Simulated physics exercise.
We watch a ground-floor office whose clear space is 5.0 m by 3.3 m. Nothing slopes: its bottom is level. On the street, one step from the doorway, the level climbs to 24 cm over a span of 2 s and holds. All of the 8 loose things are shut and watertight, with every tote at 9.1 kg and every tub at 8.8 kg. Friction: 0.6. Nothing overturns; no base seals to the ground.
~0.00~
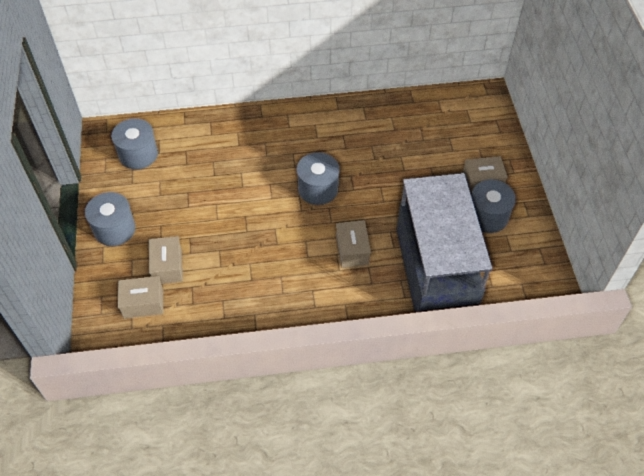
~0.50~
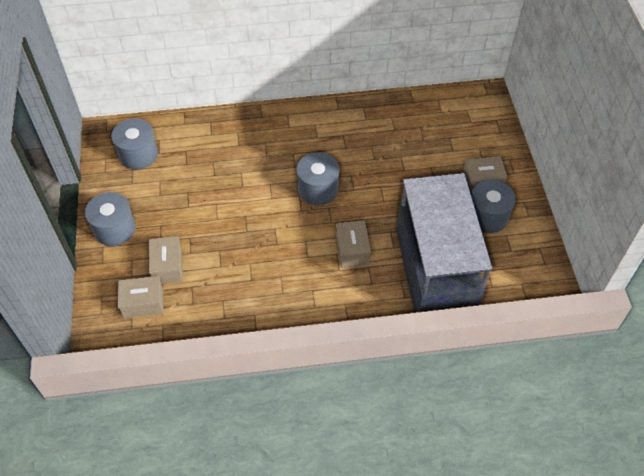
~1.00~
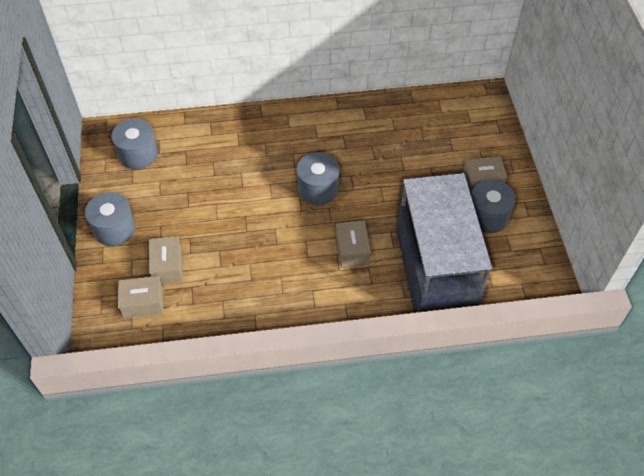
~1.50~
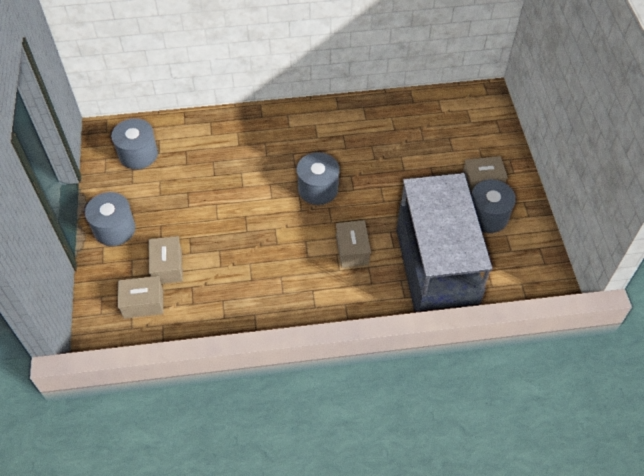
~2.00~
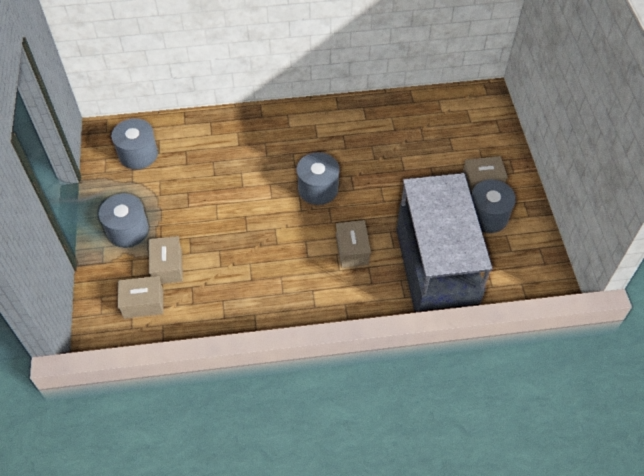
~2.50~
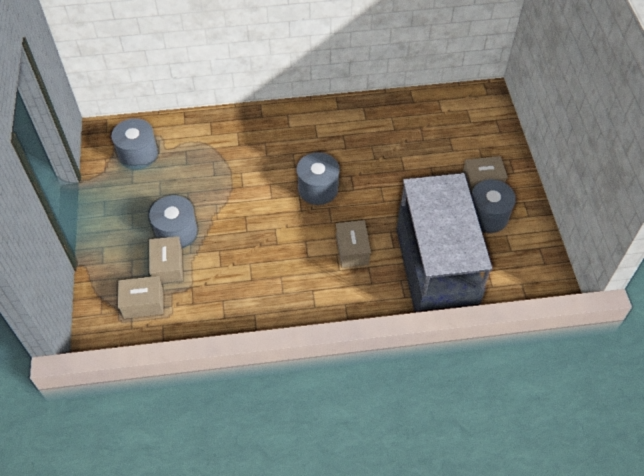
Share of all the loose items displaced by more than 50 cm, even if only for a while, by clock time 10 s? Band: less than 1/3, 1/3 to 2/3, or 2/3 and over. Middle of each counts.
Upper band.
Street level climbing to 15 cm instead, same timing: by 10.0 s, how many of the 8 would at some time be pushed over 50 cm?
In that case the number is 2.
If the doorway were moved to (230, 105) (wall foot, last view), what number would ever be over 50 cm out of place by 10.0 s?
6.
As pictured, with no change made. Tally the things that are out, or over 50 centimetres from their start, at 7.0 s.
By that point, 3.
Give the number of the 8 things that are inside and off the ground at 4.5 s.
1.
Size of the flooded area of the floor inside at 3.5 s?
My estimate is roughly 8.0 m2.
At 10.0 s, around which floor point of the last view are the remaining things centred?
Averaged position, last view: Near pixel (392, 250).
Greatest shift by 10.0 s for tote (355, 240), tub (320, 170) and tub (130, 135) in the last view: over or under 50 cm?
First farther, then farther, then not as far.
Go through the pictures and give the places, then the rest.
The first picture shows a tub at (107, 210) rests on the ground; a tote at (164, 254) rests on the ground; water covers 0.0 m2; 0 of 8 have shifted.
The second picture shows a tub at (107, 210), on the bottom; a tote at (164, 254), on the bottom; 0.0 m2 under water; 0 of 8 have shifted.
The third picture shows a tub at (107, 210) rests on the ground; a tote at (164, 254) rests on the ground; water covers 0.0 m2; 0 of 8 have shifted.
The fourth picture shows a tub at (107, 210) rests on the ground; a tote at (164, 254), on the bottom; 0.0 m2 under water; 0 of 8 have shifted.
The fifth picture shows a tub at (121, 211) rests on the ground, 15 cm from its start; a tote at (164, 254), on the bottom; water covers 0.6 m2; 1 of 8 have shifted.
The sixth picture shows a tub at (172, 213), on the bottom, 66 cm from its start; a tote at (164, 254), on the bottom; water covers 2.0 m2; 1 of 8 have shifted.
After 3.5 s 2 of 8 are over 50 cm from their spots; 0 afloat.
After 4.5 s 3 of 8 are over 50 cm from their spots; 1 afloat.
After 7.0 s 3 of 8 are over 50 cm from their spots; 3 afloat.
After 10.0 s 6 of 8 are over 50 cm from their spots, and 6 have been at some point; 6 afloat.
